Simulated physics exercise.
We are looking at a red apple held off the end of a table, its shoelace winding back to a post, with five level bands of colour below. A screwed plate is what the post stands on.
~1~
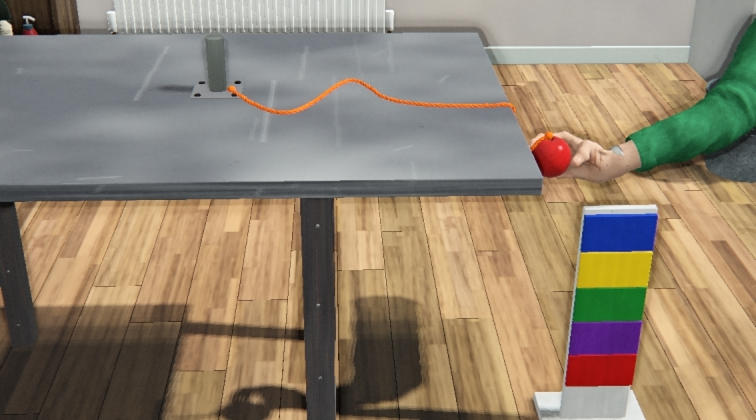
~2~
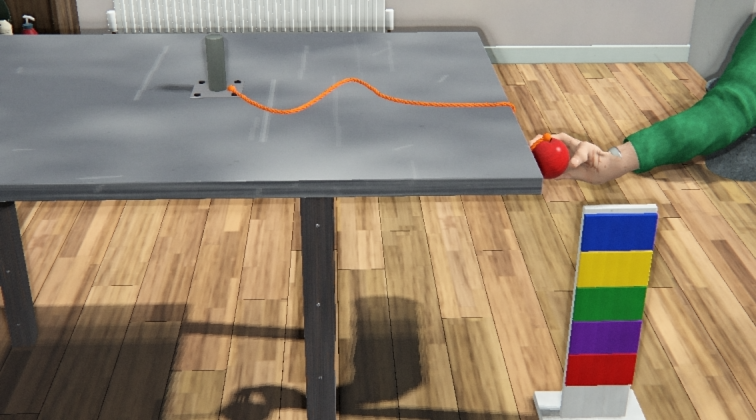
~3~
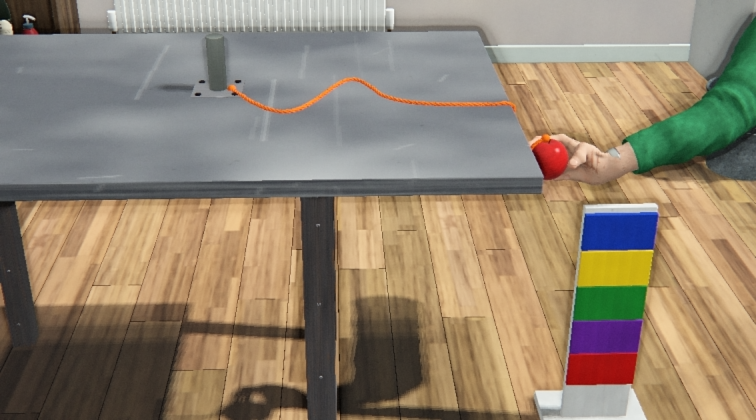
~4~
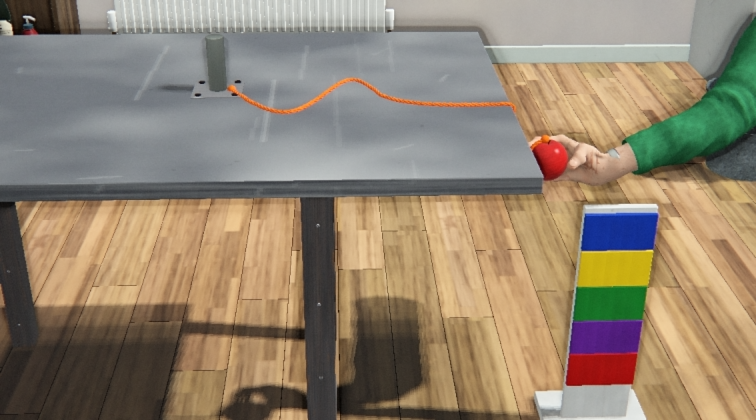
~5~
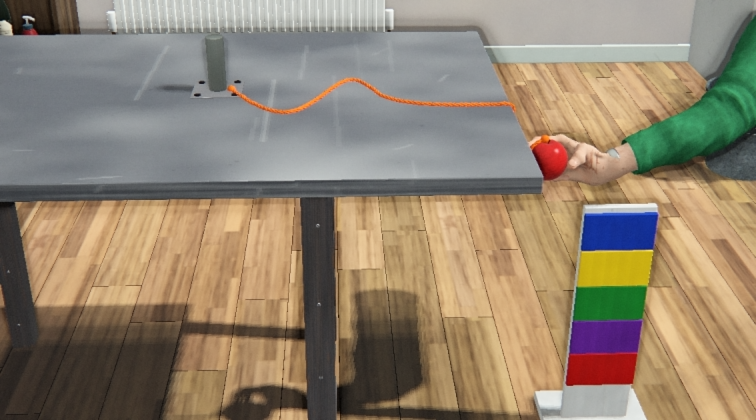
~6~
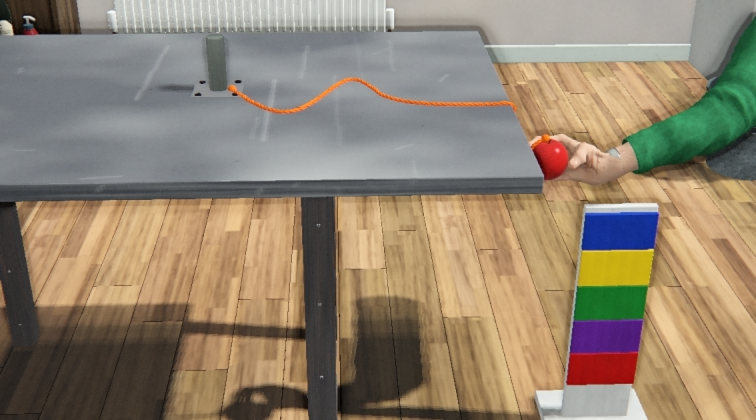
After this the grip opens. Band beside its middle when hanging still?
Green.
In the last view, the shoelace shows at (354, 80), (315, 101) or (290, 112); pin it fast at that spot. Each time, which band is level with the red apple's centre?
Try by try: Blue; yellow; yellow.
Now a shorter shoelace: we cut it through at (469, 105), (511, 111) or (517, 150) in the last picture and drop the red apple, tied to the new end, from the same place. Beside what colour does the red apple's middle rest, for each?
Try 1 - above them all; try 2 - blue; try 3 - yellow.
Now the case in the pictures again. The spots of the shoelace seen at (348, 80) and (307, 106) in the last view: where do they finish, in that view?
At (431, 94) for the first, at (347, 91) for the second.
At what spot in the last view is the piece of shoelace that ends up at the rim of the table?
It sits at about (393, 99).
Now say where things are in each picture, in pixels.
In the first picture, red apple (550, 156); blue (620, 235); yellow (615, 271); green (610, 306); purple (606, 339); red (601, 371).
In the second picture, red apple (548, 158); shoelace through (252, 103) (314, 102) (360, 81) (419, 104) (505, 105).
In the third picture, red apple (547, 159).
In the fourth picture, red apple (547, 159); shoelace through (252, 103) (314, 102) (360, 81) (419, 104) (505, 105).
In the fifth picture, red apple (547, 159).
In the sixth picture, red apple (547, 159); shoelace through (253, 103) (314, 101) (360, 81) (420, 103) (505, 105).
Early on, apple near (534, 294); level with green.
Midway, apple near (470, 290); level with green.
Near the end, apple near (506, 298); level with green.
Finally, apple near (495, 298); level with green. Its middle rests at the green band.
